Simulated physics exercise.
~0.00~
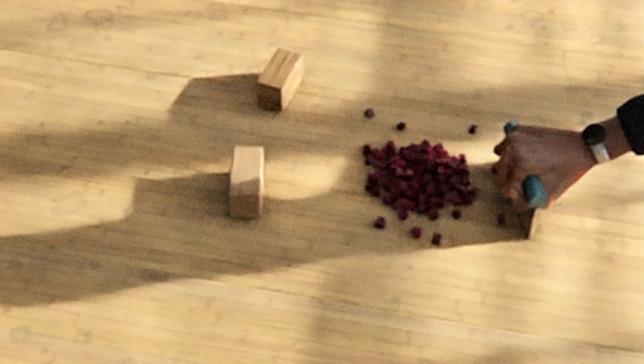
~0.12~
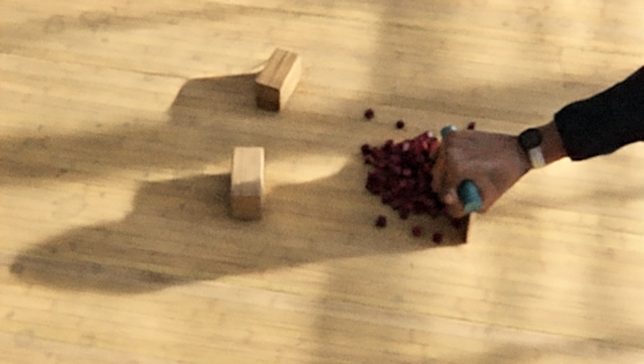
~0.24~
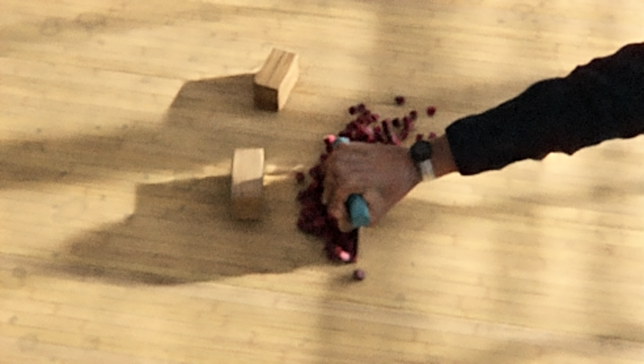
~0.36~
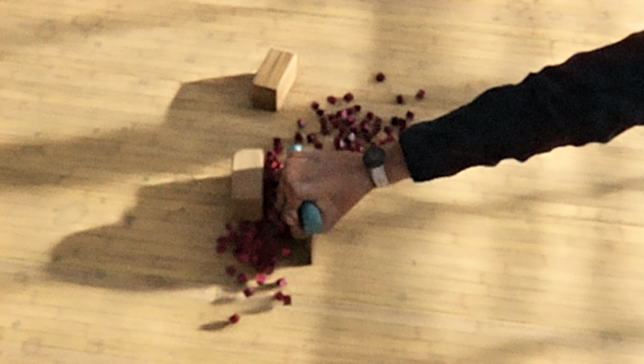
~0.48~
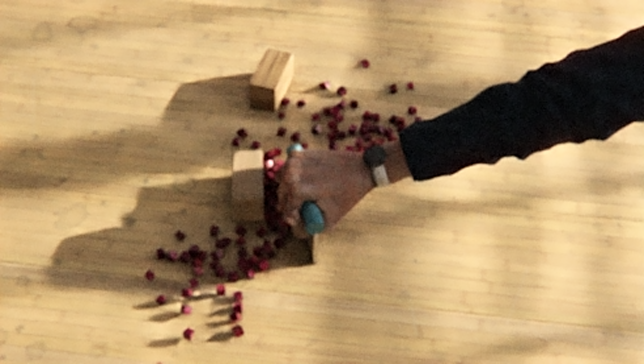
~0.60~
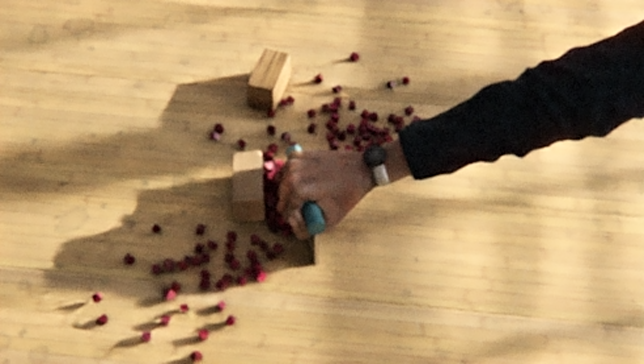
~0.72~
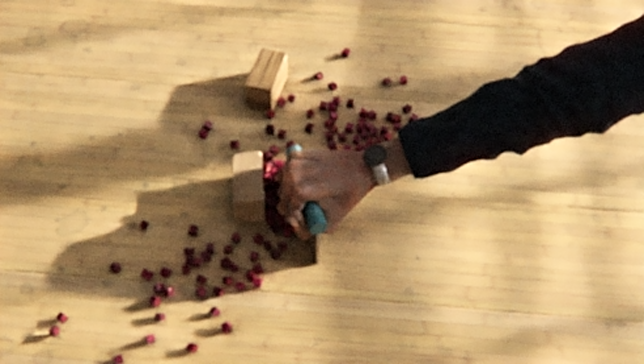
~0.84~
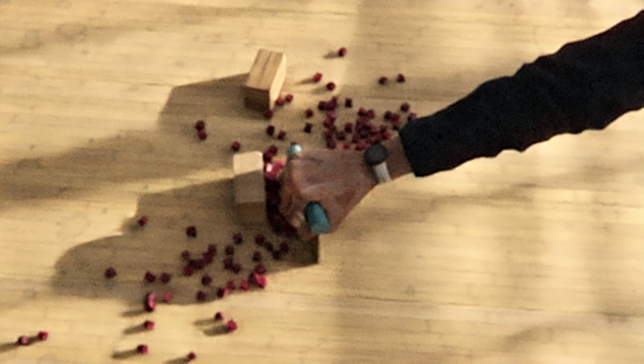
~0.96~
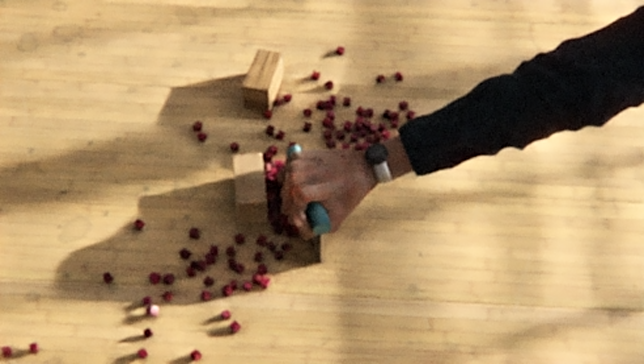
A hand sweeping a pile of dark red cubes left against two wooden blocks, many scattering around the nearer block, then stopping.
